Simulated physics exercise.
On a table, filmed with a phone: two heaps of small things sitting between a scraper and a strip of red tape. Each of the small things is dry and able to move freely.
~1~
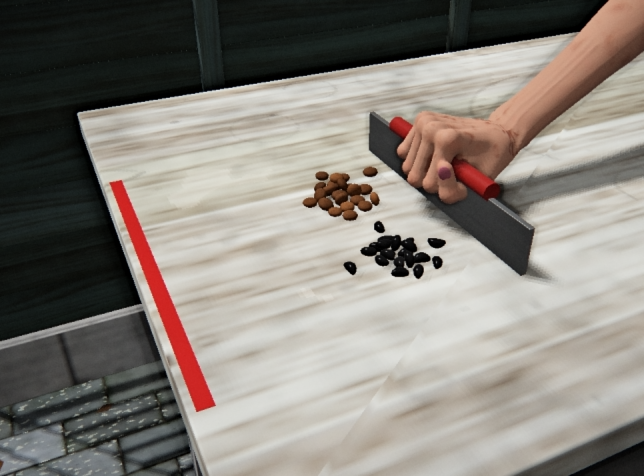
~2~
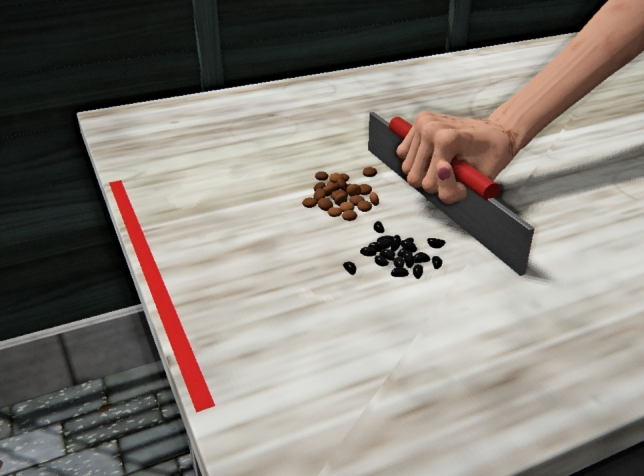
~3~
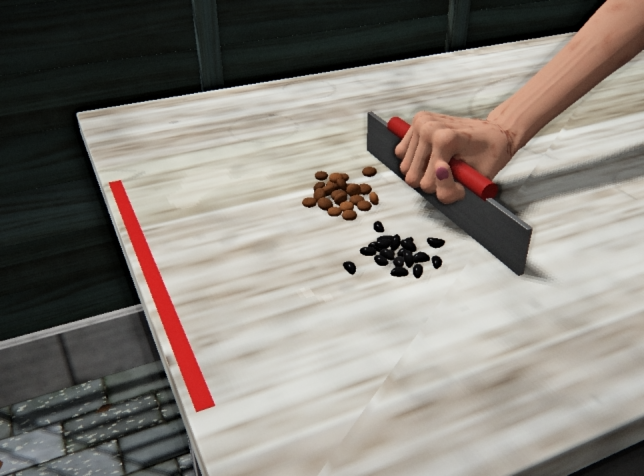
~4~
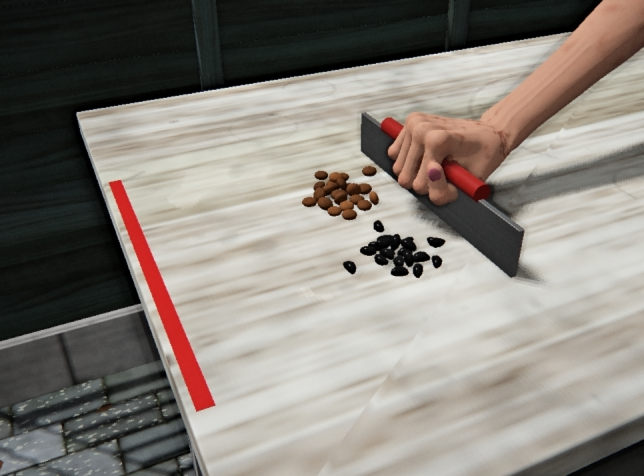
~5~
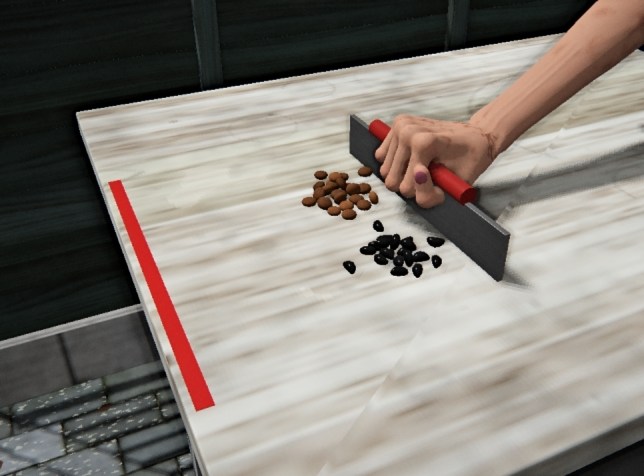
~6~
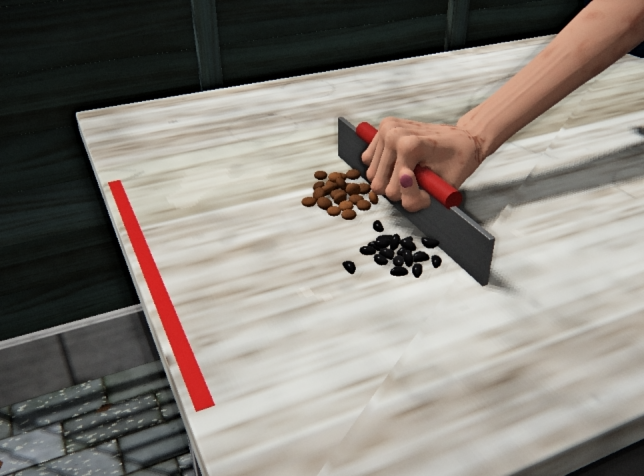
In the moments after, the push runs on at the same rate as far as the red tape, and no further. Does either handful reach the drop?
Front handful does not all stay up, and as for the other one, back handful does not all stay up.
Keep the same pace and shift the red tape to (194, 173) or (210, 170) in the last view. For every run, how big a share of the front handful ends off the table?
First stop around 0 per cent, second stop around 0 per cent.
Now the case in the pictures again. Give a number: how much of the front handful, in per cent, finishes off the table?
That comes to around 100 in a hundred.
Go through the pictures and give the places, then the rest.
In the first picture, scraper at (513, 239), at rest; red tape at (119, 189), right by the edge; edge at (137, 278); front handful at (407, 252), a few black beans; back handful at (340, 196), a few bits of dog kibble.
In the second picture, scraper at (513, 239), at rest; back handful at (339, 196).
In the third picture, scraper at (511, 239); front handful at (406, 252).
In the fourth picture, scraper at (503, 241); back handful at (339, 195).
In the fifth picture, scraper at (489, 245); front handful at (406, 251).
In the sixth picture, scraper at (475, 249); red tape at (117, 189); edge at (136, 278); front handful at (406, 251); back handful at (339, 195), a small part pushed along.
Then, 0.80 s after the last picture, scraper still moving, near (276, 197); front handful all on the table, its front near (265, 282); back handful all on the table, its front near (213, 226).
Then, 1.63 s after the last picture, scraper stopped at the red tape; front handful most over the edge; back handful most over the edge.
Then, 1.91 s after the last picture, scraper stopped at the red tape; front handful all over the edge; back handful all over the edge.
At rest, scraper stopped at the red tape; front handful all over the edge; back handful all over the edge.
